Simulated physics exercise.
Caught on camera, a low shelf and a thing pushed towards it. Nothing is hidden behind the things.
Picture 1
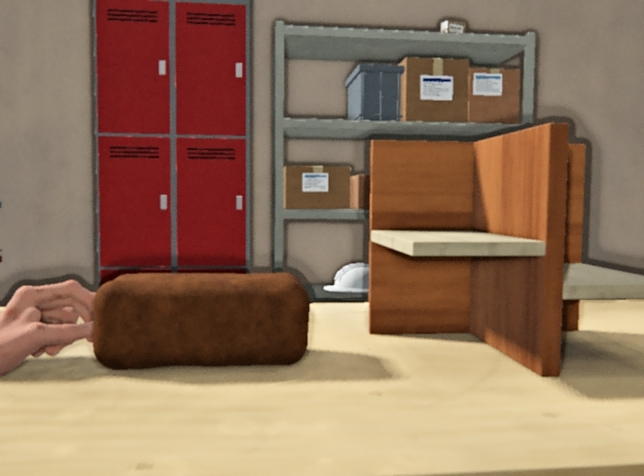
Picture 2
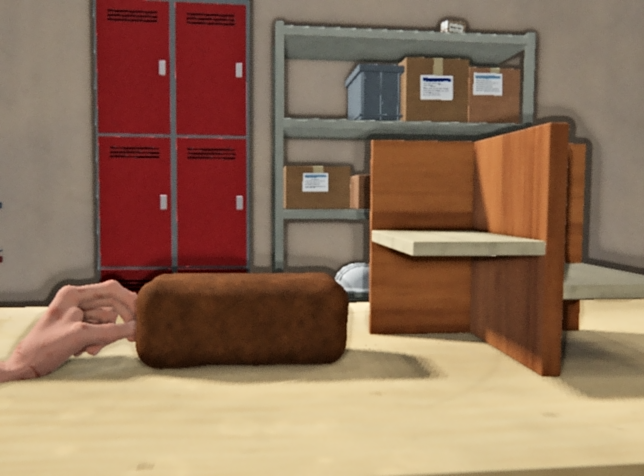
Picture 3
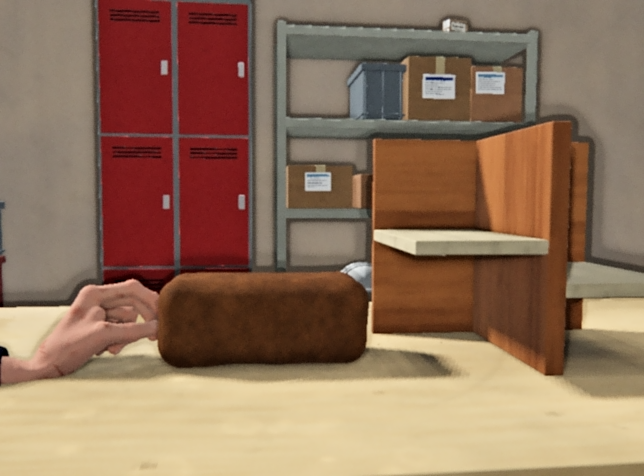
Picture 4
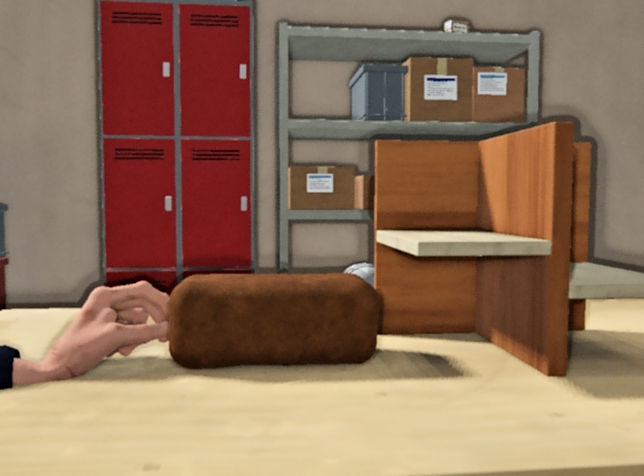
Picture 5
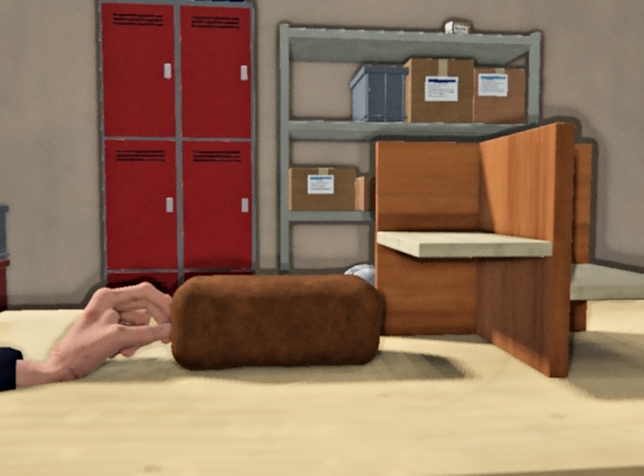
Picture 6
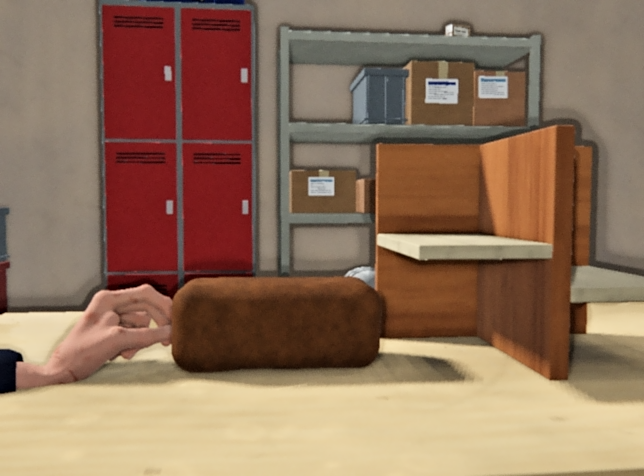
The clip shows a hand at the left sliding a brown loaf-shaped object a short way right across a pale tabletop toward a low shelf with wooden panels, its movement slowing until it barely shifts.
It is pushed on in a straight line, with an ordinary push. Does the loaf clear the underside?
As it turns out, the loaf slides in.
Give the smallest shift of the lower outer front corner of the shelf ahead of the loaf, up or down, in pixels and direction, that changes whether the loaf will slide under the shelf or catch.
A shift of 32 pixels, going down.
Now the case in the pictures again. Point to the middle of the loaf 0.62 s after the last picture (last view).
At about (367, 320).
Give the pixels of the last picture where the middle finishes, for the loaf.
Roughly at (410, 319).
Then, 0.36 s after the last picture, loaf sliding up to the opening near (317, 320).
Then, 0.62 s after the last picture, loaf part of the way in near (366, 319).
At rest, the loaf clears the shelf, near (410, 319).
